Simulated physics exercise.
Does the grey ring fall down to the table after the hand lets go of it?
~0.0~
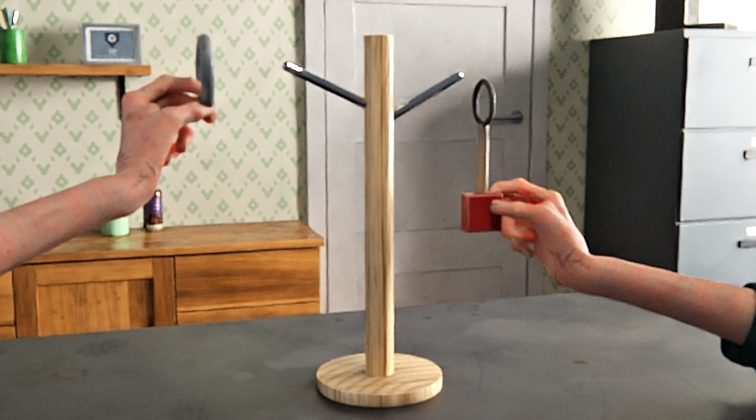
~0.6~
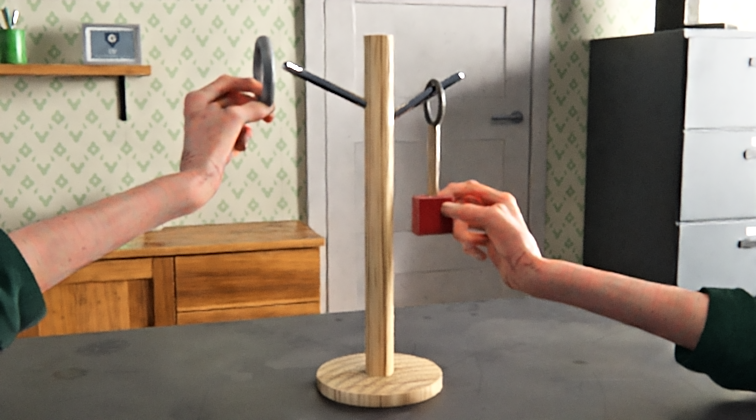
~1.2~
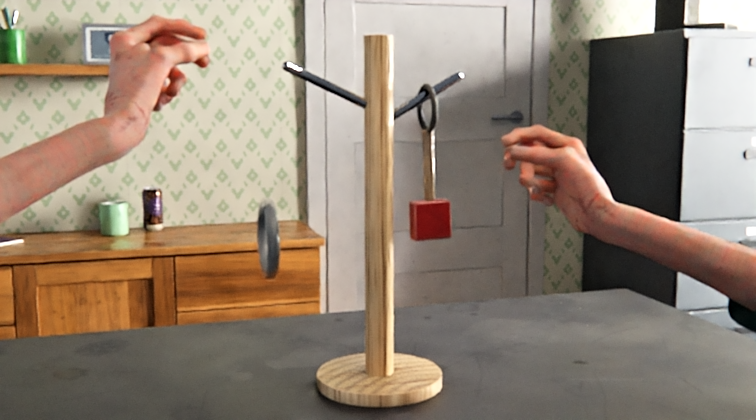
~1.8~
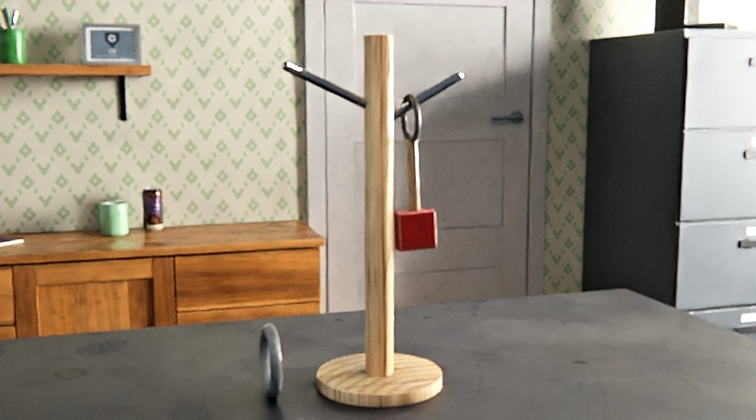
Yes, the grey ring drops beside the left peg and ends up on the table near the base of the stand, while the red brush stays hanging on the right peg.
